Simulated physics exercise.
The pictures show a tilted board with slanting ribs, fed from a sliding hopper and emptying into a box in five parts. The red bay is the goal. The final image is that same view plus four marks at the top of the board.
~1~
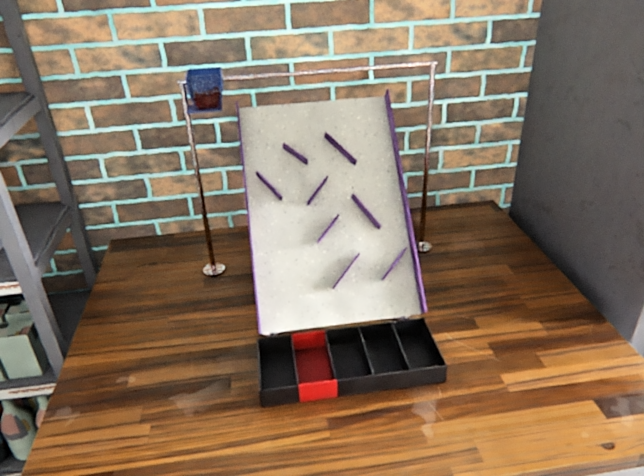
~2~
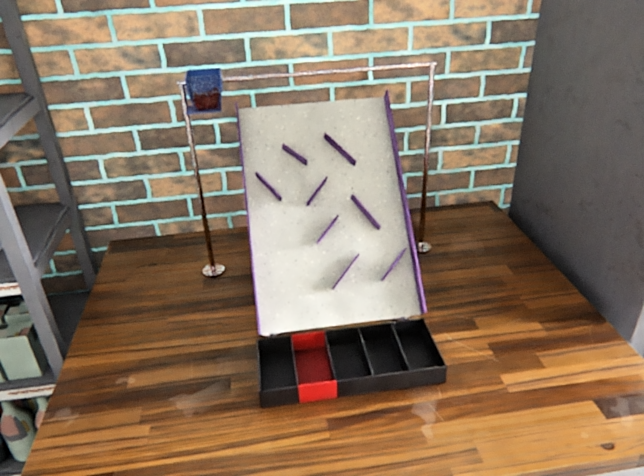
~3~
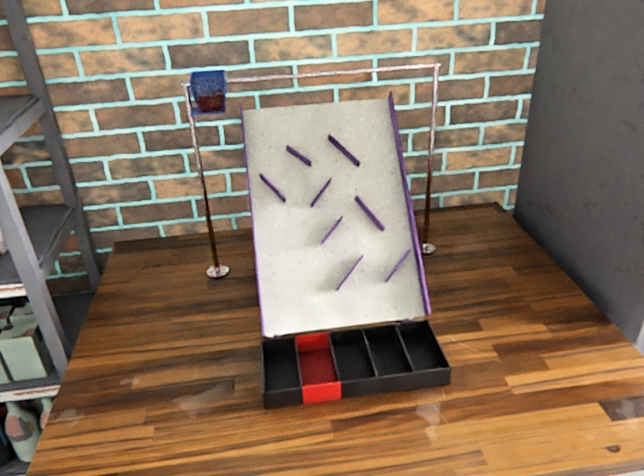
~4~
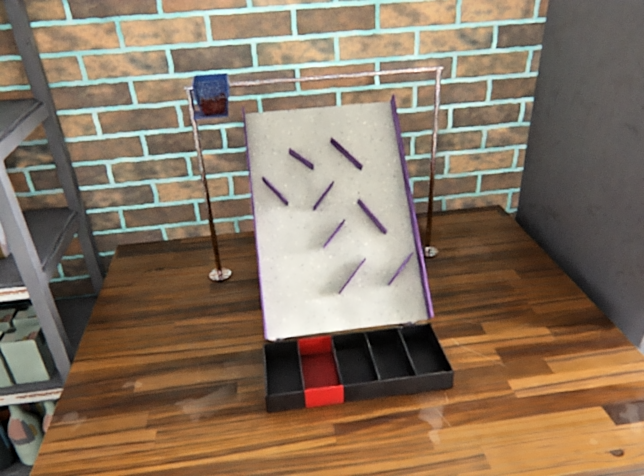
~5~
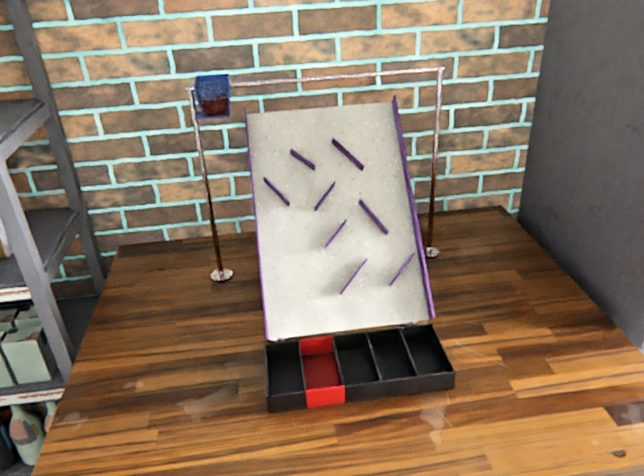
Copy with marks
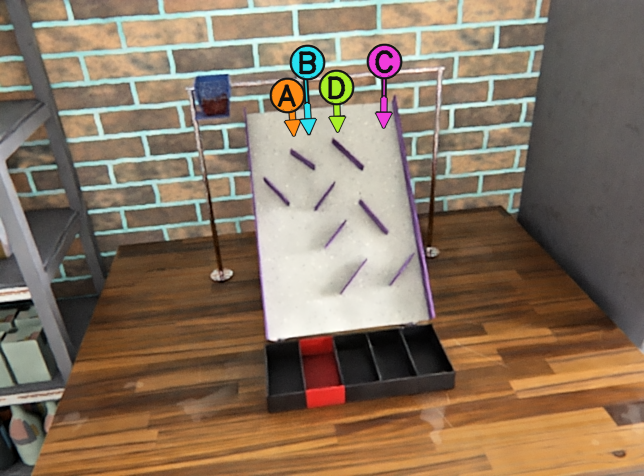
In the video, a small blue container hangs from a metal rail beside a tilted board with slanting purple ribs, above a black five-part box with one red section; nothing moves except a slight shift in the view.
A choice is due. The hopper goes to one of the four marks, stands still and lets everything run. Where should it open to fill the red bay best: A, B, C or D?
A beats the others.
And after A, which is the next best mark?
It is B.
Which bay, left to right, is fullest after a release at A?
The second.
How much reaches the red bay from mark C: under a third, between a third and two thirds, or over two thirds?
Mark C gives under a third.
On the marked copy, mark A meets the board at (293, 130); mark B meets the board at (308, 128); mark C meets the board at (383, 122); mark D meets the board at (337, 126).
Choosing A, the bulk in the red bay, close to a quarter in other bays.
Choosing B, close to half in the red bay, close to half in other bays.
Choosing C, none at all in the red bay, the whole lot in other bays.
Choosing D, a small share in the red bay, the bulk in other bays, a small share held on the board.
